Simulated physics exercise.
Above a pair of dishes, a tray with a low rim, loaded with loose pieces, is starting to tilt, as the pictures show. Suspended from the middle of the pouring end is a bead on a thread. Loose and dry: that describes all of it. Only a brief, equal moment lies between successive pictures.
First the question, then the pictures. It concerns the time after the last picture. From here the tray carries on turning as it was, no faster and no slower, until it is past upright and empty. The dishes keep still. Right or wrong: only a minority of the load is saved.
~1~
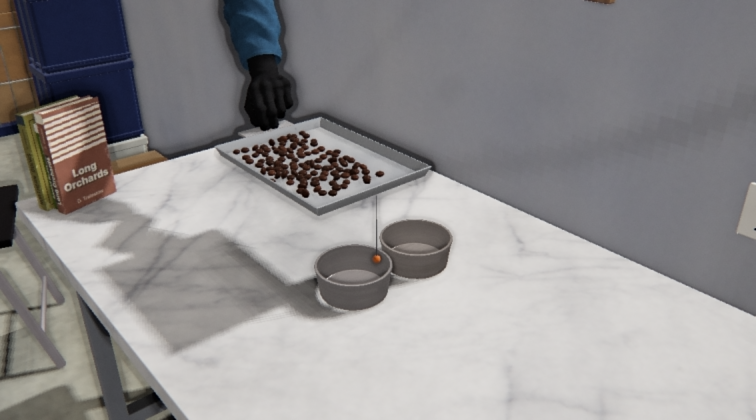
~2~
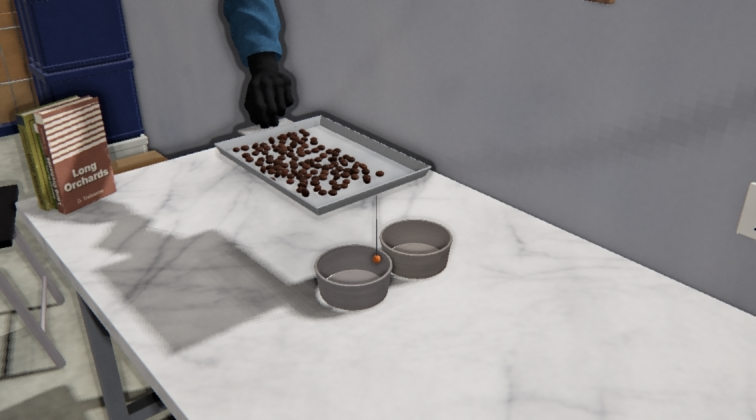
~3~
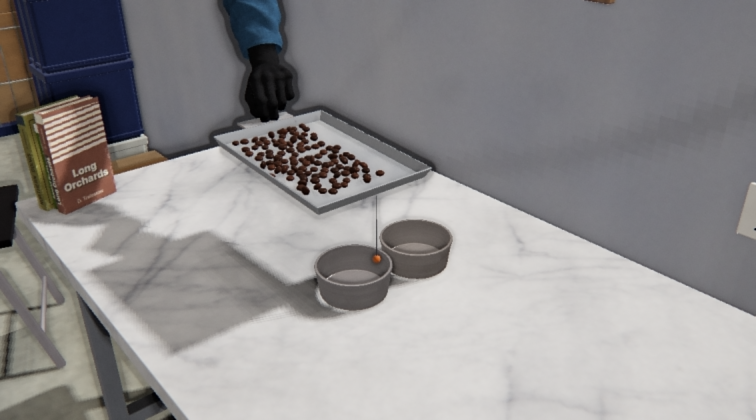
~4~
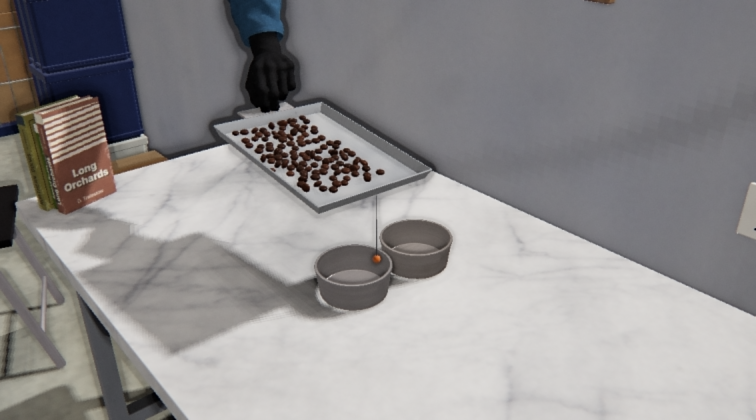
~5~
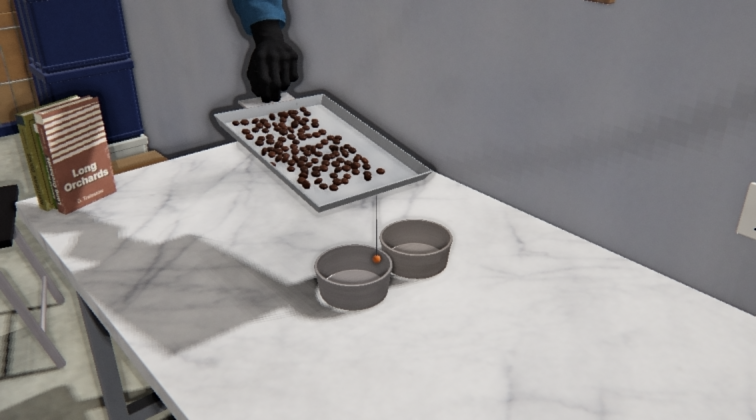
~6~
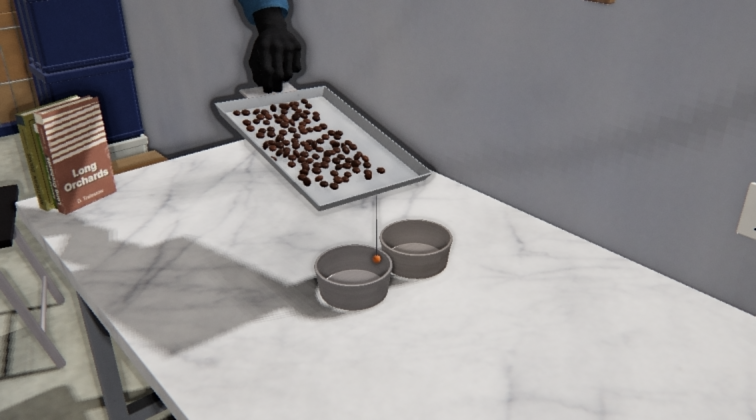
Right, only a minority is saved.
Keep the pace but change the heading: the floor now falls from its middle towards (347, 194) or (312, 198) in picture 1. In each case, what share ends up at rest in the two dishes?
0 % then 10 %, roughly.
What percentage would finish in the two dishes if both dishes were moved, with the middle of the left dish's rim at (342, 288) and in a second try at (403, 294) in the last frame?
You'd get near 60 per cent and afterwards near 70 per cent.
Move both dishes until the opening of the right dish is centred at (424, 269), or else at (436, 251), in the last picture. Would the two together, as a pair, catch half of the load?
At place one the bulk; at place two the bulk.
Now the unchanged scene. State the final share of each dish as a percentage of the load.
About: Left dish 0, right dish 10 per cent.
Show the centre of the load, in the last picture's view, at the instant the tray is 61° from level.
I'd put the middle close to (403, 186).
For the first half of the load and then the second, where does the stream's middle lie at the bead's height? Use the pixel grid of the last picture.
(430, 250) for the early half, (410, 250) for the late half.
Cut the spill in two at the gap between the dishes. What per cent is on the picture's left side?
Close to 10 %.
Soon, tray tipped steeply; about two thirds on the tray; a stray few outside both; about a third in the air.
A while on, tray tipped past a quarter turn; a stray few in the left dish; a small part in the right dish; most outside both; a small part in the air.
Towards the end, tray tipped past a quarter turn; a small part in the right dish; most outside both.
Finally, tray tipped past a quarter turn; none in the left dish; a small part in the right dish; most outside both.
